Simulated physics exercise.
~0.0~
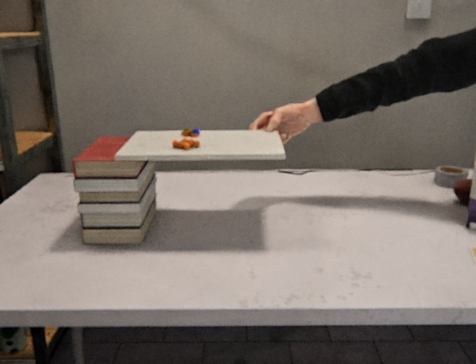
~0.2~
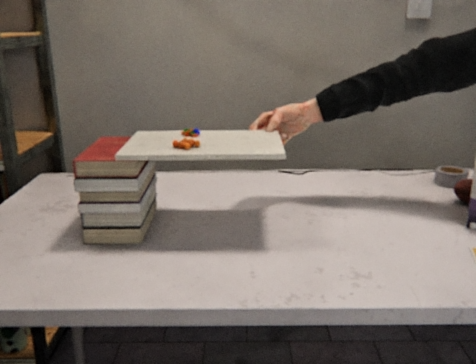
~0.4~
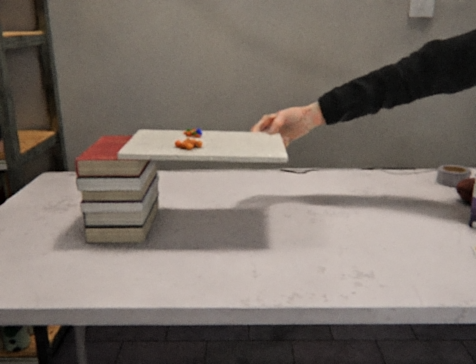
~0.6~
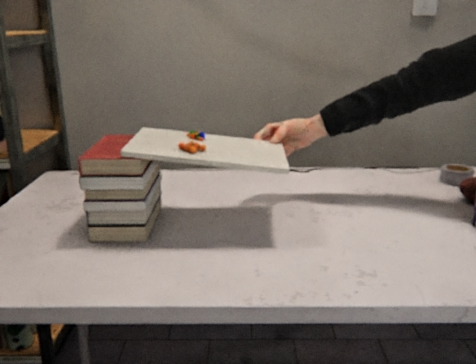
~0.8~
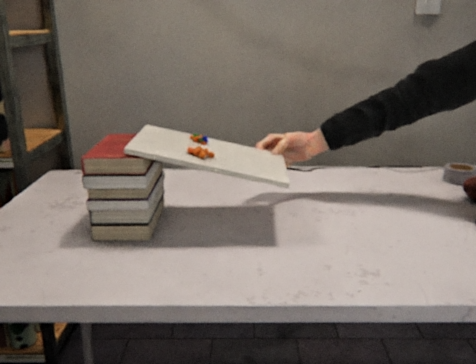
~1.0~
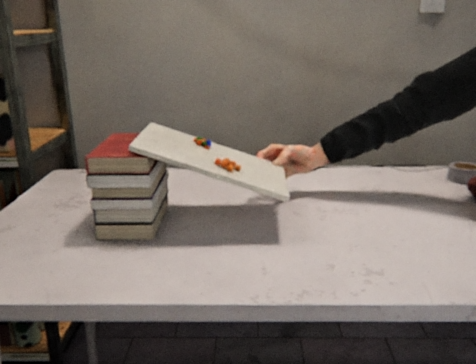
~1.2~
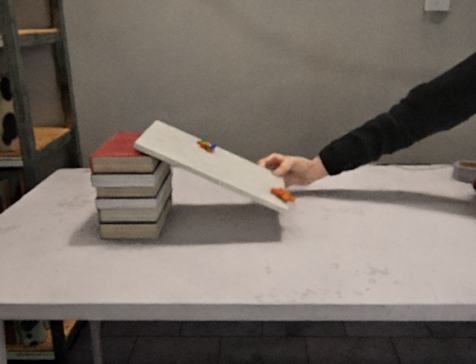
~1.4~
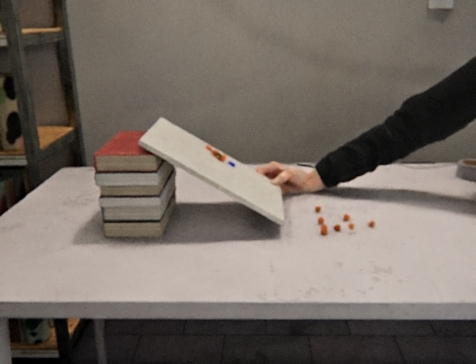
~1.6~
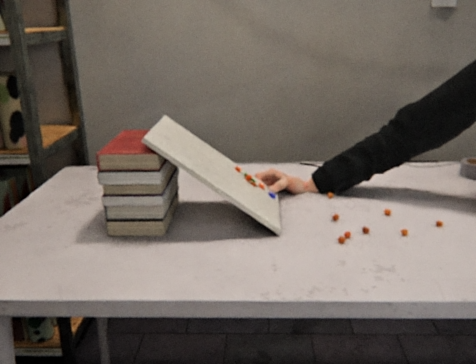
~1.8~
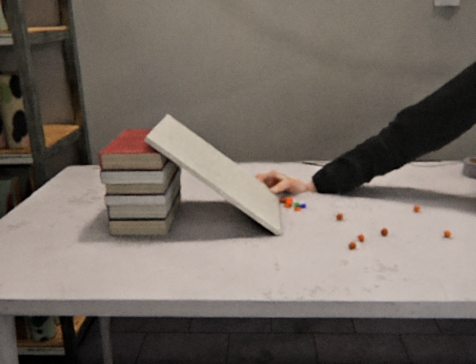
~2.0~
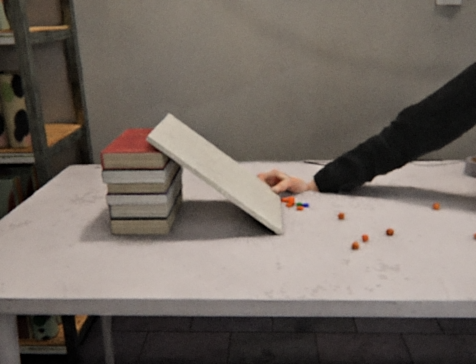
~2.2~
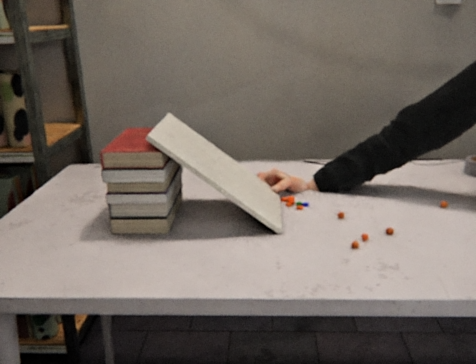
A hand lowered one end of a white board propped on a stack of books, and small orange pieces slid off first and scattered across the table, then the mixed-colour ones slid down and stopped by the board's foot, near the hand.
